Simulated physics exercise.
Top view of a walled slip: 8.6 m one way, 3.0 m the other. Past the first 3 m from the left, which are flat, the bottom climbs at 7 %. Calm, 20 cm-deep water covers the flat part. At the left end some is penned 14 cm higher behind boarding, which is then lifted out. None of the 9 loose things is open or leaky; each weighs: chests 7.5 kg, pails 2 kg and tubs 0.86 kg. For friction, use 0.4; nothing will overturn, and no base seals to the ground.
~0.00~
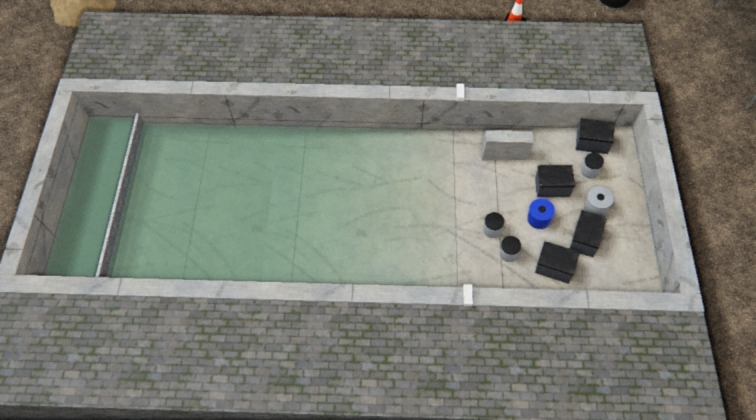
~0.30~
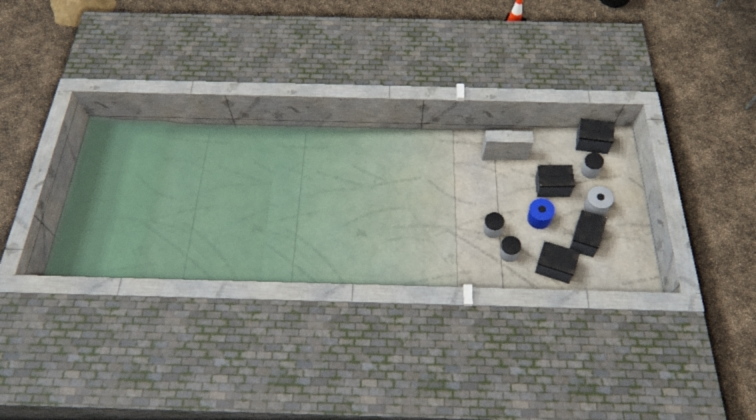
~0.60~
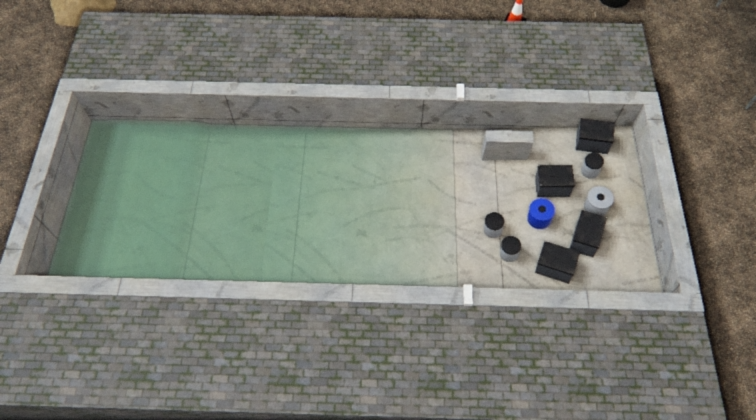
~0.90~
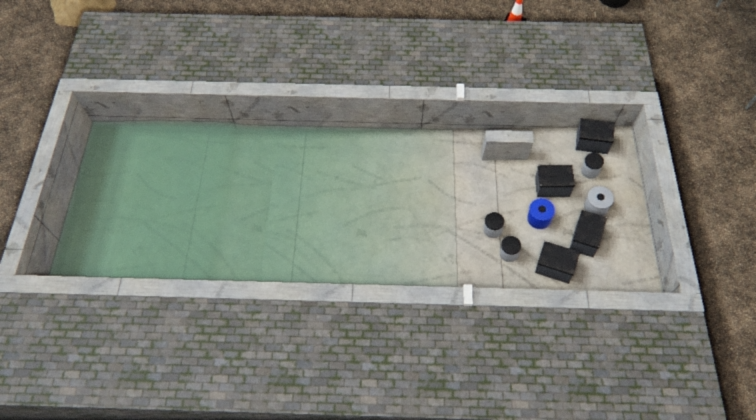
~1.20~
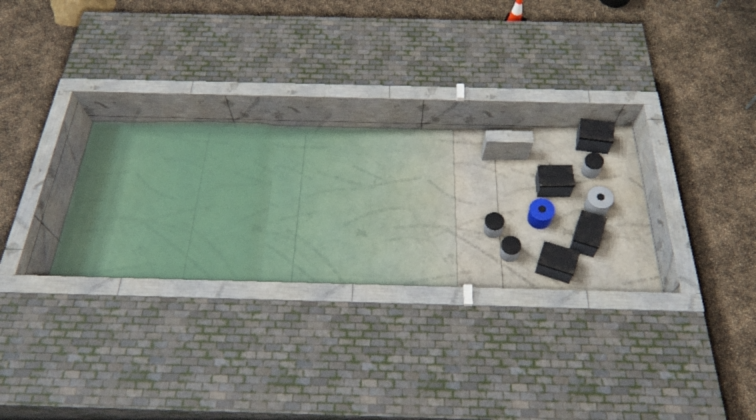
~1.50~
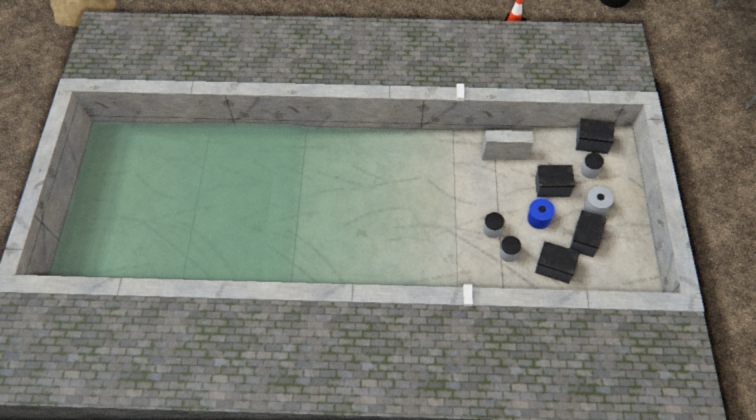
A walled pool's left-hand barrier disappears and green water ripples while the blue tub stays still.
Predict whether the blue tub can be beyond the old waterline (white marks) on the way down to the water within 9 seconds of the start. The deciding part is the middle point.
Lab note: Blue tub not beyond the line.
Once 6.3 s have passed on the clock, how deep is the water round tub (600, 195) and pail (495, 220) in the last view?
Some 0 cm at the first, some 2 cm at the second.
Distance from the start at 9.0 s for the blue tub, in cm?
Distance: Near 10 cm.
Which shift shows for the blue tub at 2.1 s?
Some 0 cm from the start.
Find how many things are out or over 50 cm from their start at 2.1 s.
Tally at that time: 0.
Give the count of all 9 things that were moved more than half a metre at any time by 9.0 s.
1 in all.
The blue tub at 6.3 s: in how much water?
I'd say around 3 cm.
After 2.1 s the blue tub is near (544, 209), 0.0 m from its start, aground; 0 of 9 are over the mark; 0 afloat.
After 4.0 s the blue tub is near (544, 209), 0.0 m from its start, aground; 0 of 9 are over the mark; 0 afloat.
After 6.3 s the blue tub is near (548, 221), 0.2 m from its start, afloat; 0 of 9 are over the mark; 1 afloat.
After 9.0 s the blue tub is near (546, 214), 0.1 m from its start, aground; 0 of 9 are over the mark; 0 afloat.
